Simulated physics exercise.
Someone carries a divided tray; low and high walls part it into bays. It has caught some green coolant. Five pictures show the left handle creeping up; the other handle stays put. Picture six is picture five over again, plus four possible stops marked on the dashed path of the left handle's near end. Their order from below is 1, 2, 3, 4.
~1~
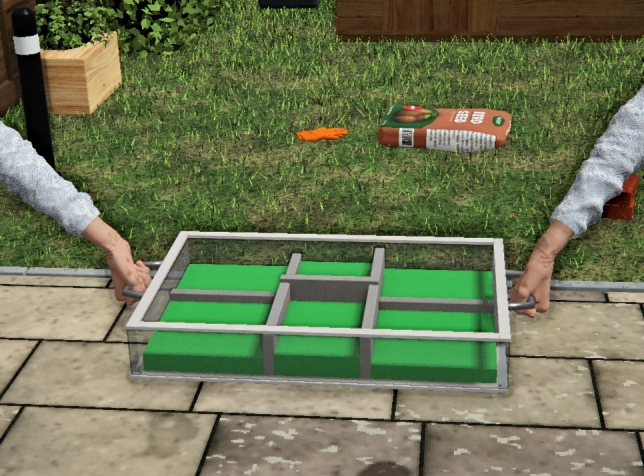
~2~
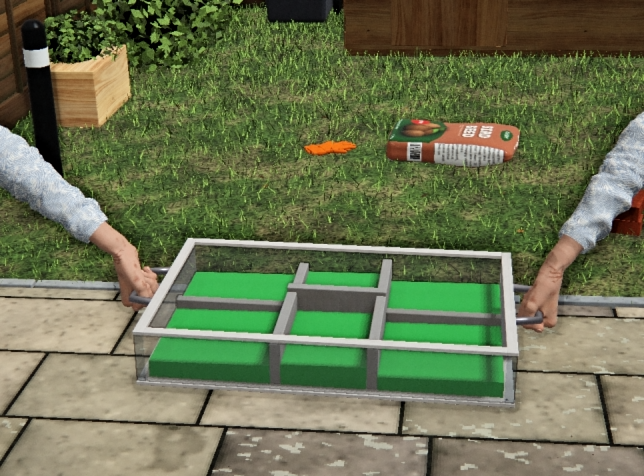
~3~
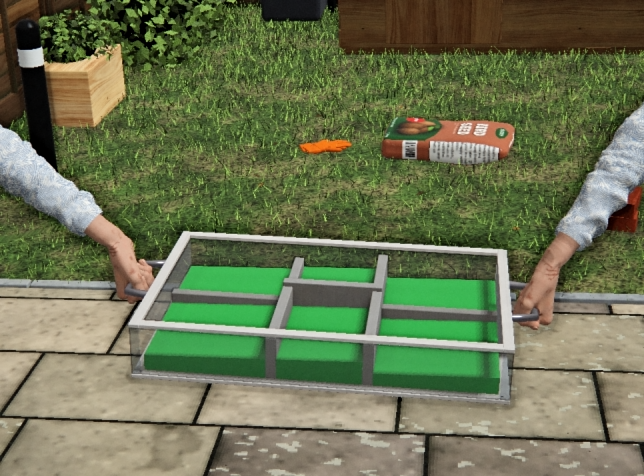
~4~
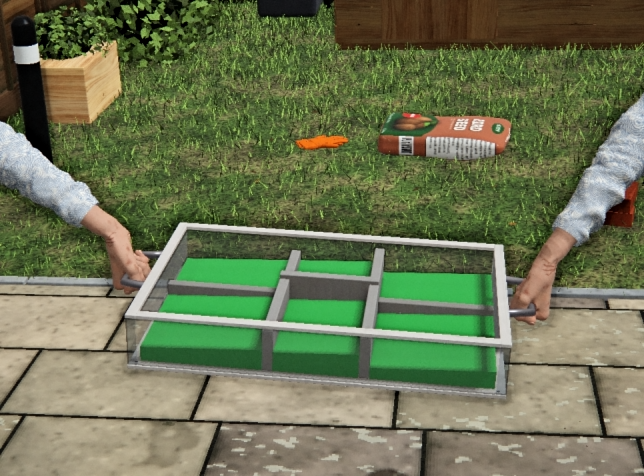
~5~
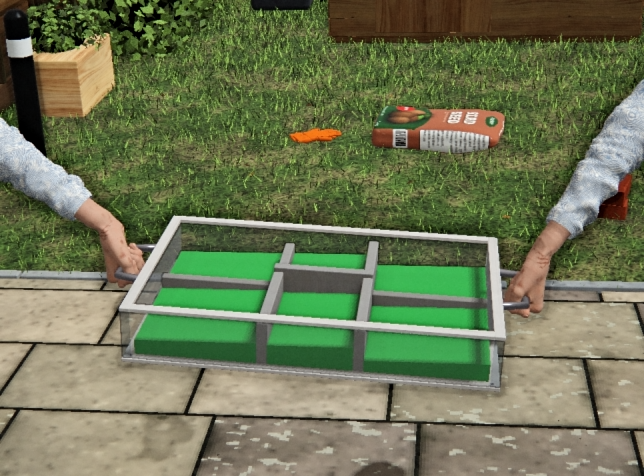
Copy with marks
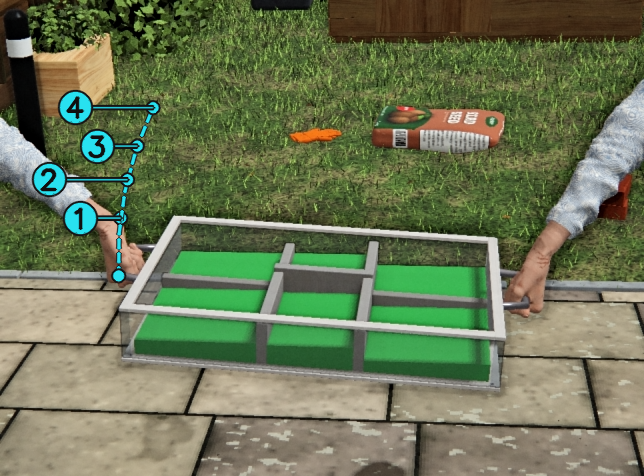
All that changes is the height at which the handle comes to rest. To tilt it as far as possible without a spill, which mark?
Choose 3.
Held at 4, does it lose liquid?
Yes, that goes wrong.
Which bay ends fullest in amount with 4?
The front right bay.
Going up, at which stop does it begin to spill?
The answer is 4.
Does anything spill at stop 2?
No, that is safe.
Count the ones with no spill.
Three of them.
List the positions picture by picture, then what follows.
In the first frame, the tray is level; deepest in the back middle bay, at (334, 279), shallowest in the front right; left handle at (134, 279).
In the second frame, tipped about 1° down to the right; no wall is crossed; left handle at (141, 285).
In the third frame, tipped about 2° down to the right; no wall is crossed; left handle at (137, 278).
In the fourth frame, tipped about 3° down to the right; no wall is crossed; left handle at (133, 268).
In the fifth frame, tipped about 3° down to the right; deepest in the back middle bay, at (328, 271), shallowest in the front right; left handle at (127, 261).
On the marked copy, 1 at (120, 218); 2 at (127, 179); 3 at (137, 146); 4 at (153, 107).
With 1, nothing spills; the front left bay holds the most.
With 2, nothing spills; the front right bay holds the most.
With 3, nothing spills; the front right bay holds the most.
With 4, about 10 % goes over the rim.
